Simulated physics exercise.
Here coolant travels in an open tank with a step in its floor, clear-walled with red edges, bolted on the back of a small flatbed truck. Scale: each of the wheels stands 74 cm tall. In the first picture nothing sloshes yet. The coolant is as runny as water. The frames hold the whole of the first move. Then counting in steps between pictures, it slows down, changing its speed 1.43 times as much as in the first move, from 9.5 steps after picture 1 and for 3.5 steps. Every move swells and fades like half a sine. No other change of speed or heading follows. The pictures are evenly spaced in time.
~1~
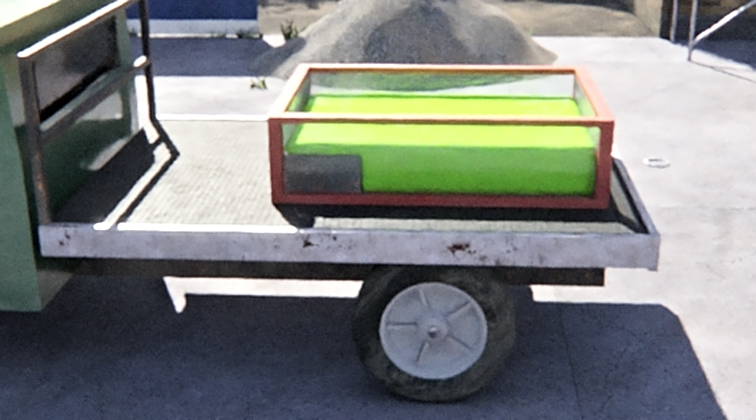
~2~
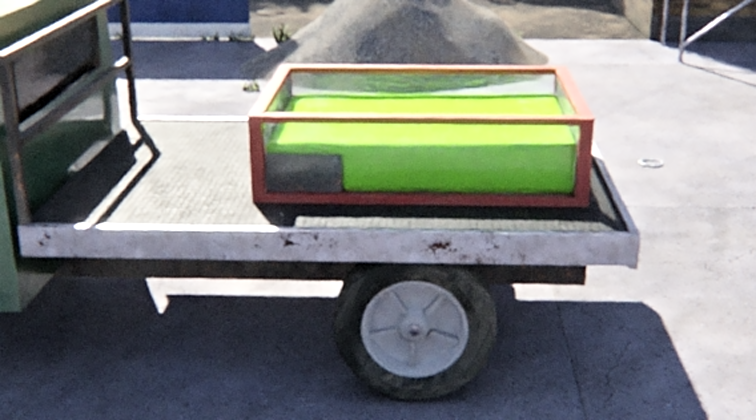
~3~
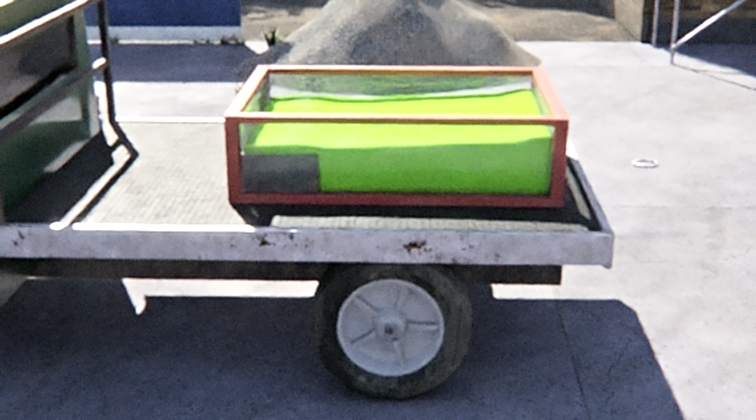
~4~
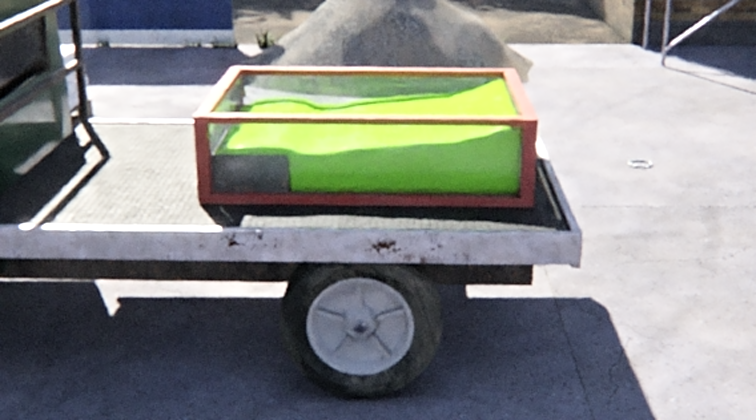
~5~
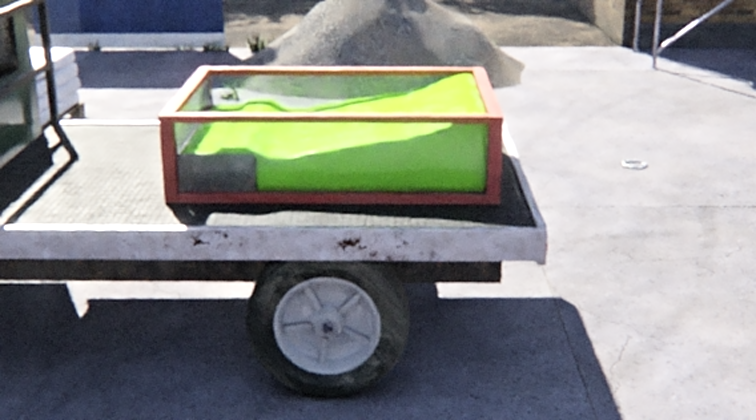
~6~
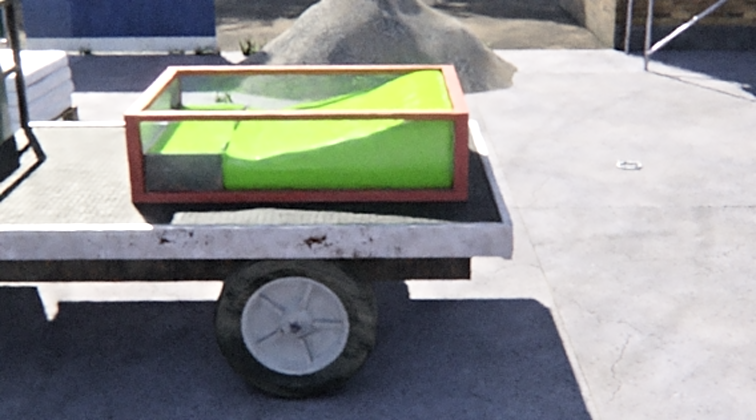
We see a flatbed carrying an open, clear-walled tank of bright green liquid with red edges; it moves left past a gravel pile, and the liquid, level at first, climbs toward the right end while sinking at the left.
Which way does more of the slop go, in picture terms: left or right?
The left end lets out more.
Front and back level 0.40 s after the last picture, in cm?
Front 20 cm, back 26 cm.
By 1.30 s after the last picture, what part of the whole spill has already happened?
Some 80 per cent by then.
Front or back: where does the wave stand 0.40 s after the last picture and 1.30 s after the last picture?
Towards the back, then the front.
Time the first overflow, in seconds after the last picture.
Around 1.2 s.
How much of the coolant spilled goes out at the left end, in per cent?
About 100 per cent.
Another 0.40 s on from the last picture, it stands 26 cm high behind and 19 cm in front; all of it is still inside.
Another 0.80 s on from the last picture, it stands 9 cm high behind and 39 cm in front; all of it is still inside.
Another 1.30 s on from the last picture, it stands 7 cm high behind and 39 cm in front; 6 per cent has gone over the left end.
Another 3.78 s on from the last picture, 7 per cent has gone over the left end; the left end has passed 7 per cent and the right end 0.
